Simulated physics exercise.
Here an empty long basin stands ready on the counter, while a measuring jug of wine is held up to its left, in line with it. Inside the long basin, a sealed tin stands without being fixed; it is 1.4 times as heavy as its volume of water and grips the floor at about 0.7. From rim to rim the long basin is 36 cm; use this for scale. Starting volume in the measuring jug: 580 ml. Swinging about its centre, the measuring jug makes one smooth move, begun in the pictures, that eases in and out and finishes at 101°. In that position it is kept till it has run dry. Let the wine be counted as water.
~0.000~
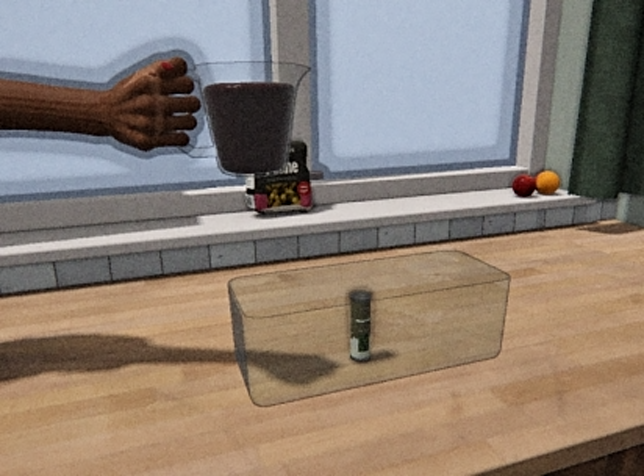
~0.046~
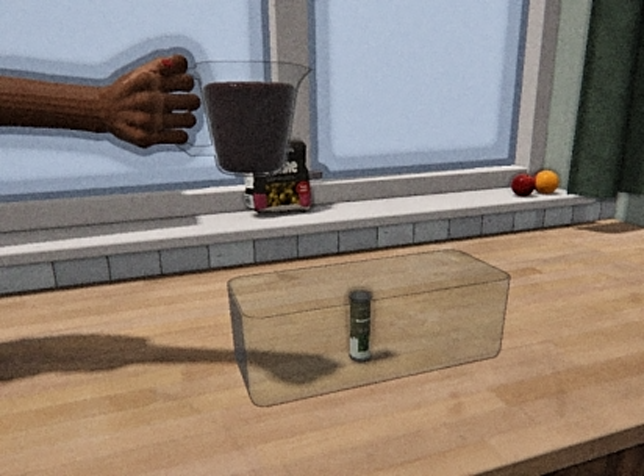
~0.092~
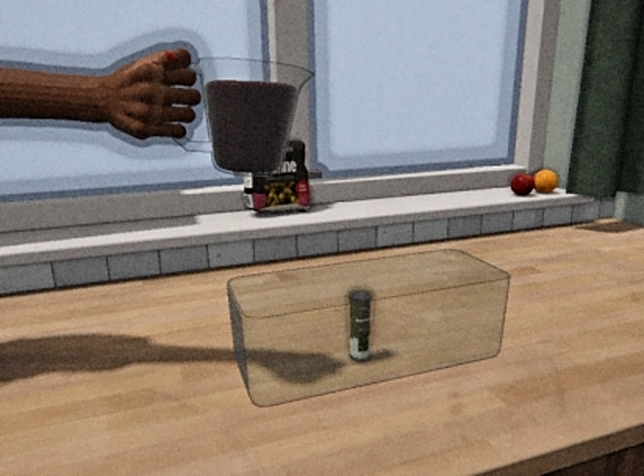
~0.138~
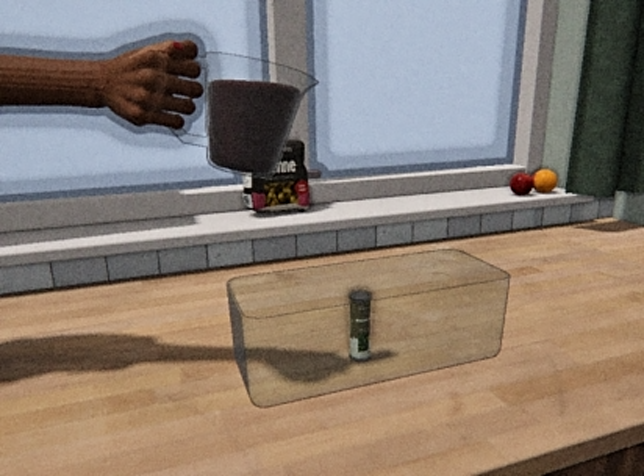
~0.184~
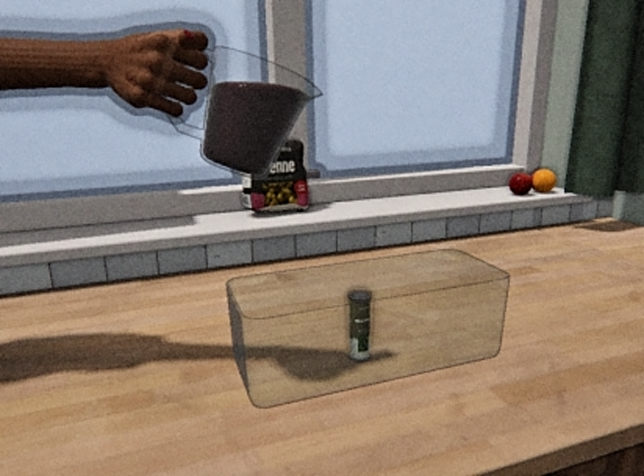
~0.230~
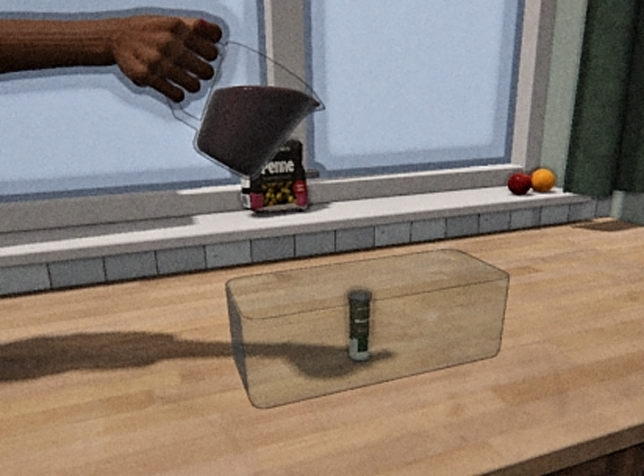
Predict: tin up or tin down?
It will weather it.
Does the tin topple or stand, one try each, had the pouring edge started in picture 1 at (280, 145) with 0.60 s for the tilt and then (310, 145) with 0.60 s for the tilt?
Trial 1 - tin tips; trial 2 - tin tips.
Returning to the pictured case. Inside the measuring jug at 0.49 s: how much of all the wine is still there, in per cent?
Roughly 50 per cent.
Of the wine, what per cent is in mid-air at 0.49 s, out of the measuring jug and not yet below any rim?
My guess is roughly 40 %.
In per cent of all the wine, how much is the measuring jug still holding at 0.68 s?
Close to 10 in a hundred.
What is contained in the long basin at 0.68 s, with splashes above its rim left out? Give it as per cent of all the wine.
Roughly 66 %.
Then, 0.49 s in, the tilt is 93° and 51 per cent is still to pour; the tin stands where it began.
Then, 0.68 s in, the tilt is 101° and 10 per cent is still to pour; the tin stands where it began.
Then, 0.88 s in, the tilt is 101° and 1 per cent is still to pour; the tin stands where it began.
Then, 1.10 s in, the tilt is 101° and 0 per cent is still to pour; the tin stands where it began.
Finally, the tin stands where it began.
